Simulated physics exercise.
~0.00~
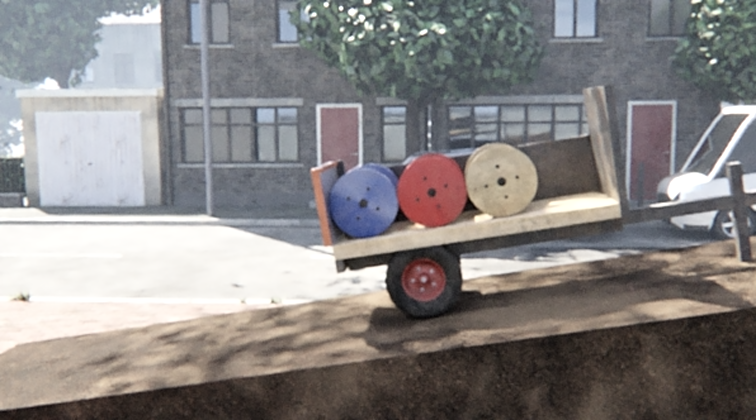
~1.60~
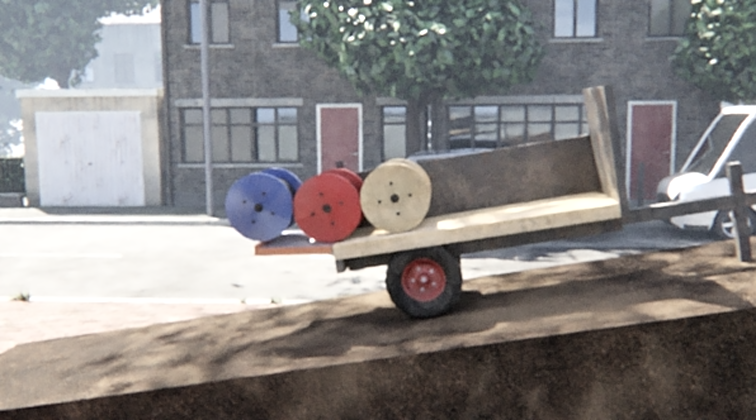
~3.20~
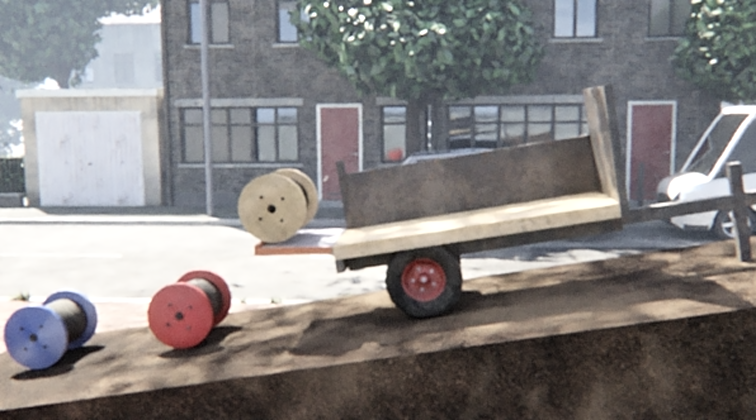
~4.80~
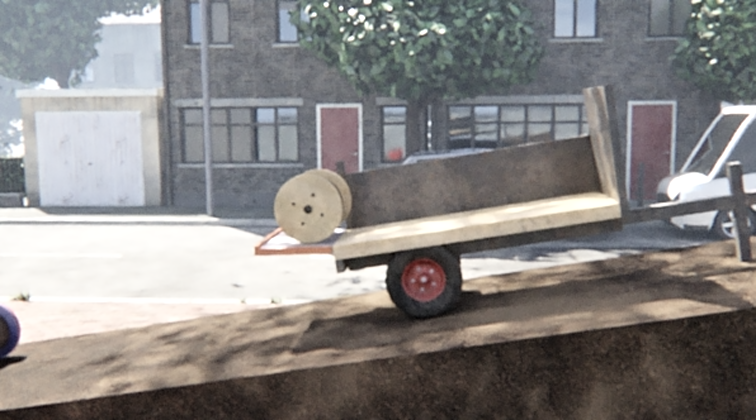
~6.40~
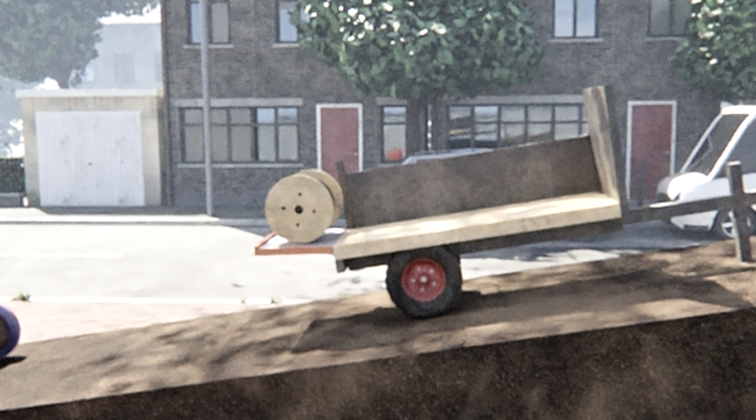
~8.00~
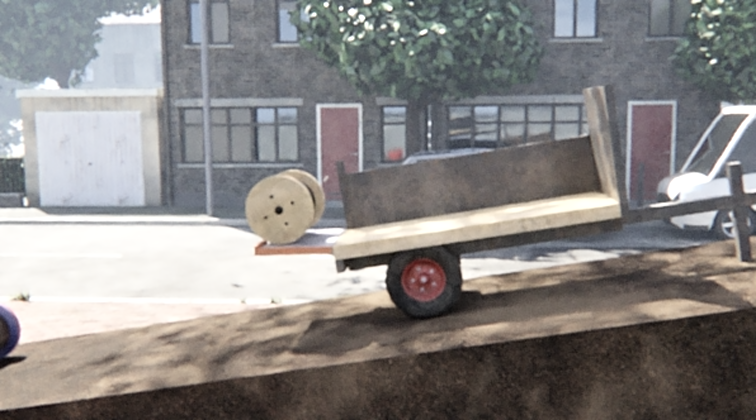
We see a tilted trailer on a dirt slope carrying blue, red and pale wooden cable reels as its tailgate drops. The reels roll left; the blue and red ones go off onto the slope and roll away, while the pale one shifts back and forth, staying on the lowered gate.
